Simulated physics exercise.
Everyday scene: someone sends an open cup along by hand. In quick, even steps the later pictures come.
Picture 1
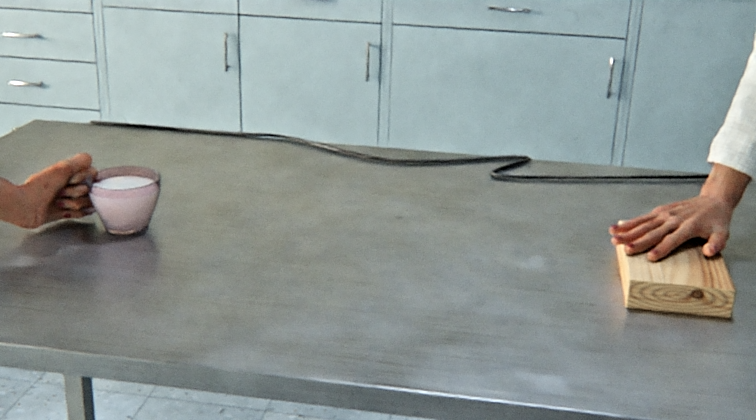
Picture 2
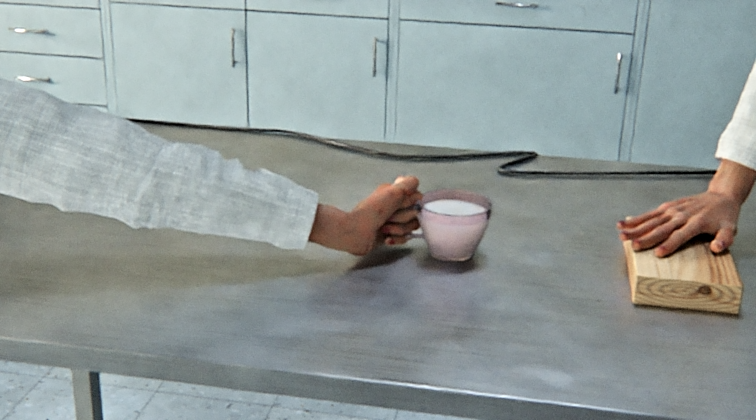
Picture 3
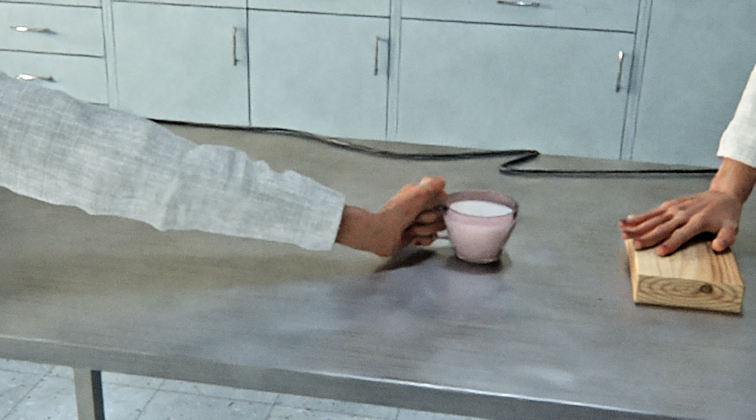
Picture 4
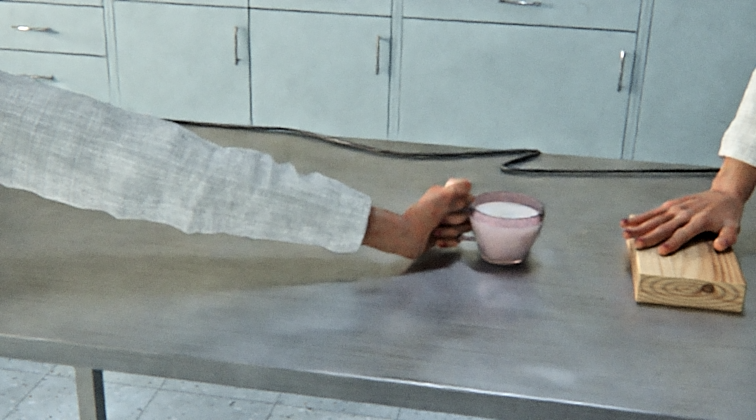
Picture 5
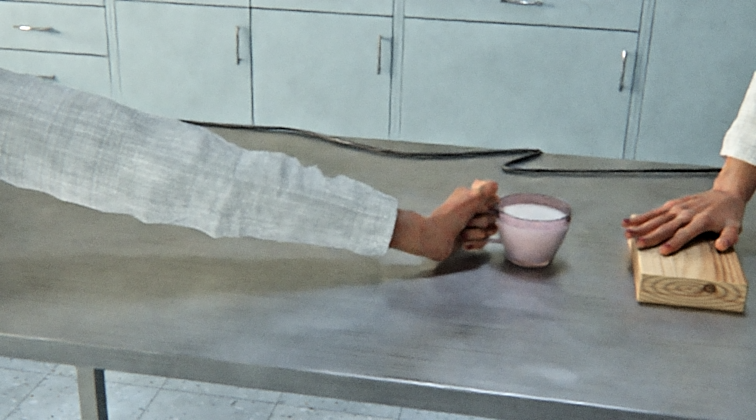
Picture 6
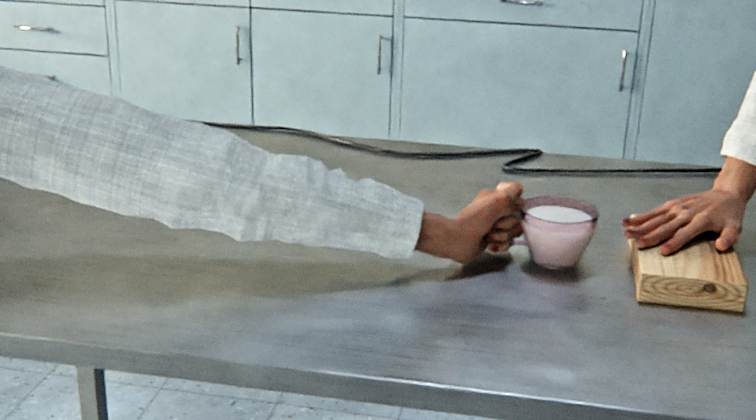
A hand slides a pink cup of white liquid rightward across a gray metal table.
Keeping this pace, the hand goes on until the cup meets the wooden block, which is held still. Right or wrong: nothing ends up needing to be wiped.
Wrong.
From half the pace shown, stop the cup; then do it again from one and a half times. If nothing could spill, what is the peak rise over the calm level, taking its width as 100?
The wave tops out at around 15 per cent of the width, and then at around 50 per cent.
Soon after, the cup meets the wooden block.
Later, the milk surges up the wall; some has gone over its rim.
In the end, the cup stands at the wooden block; some has gone over its rim.
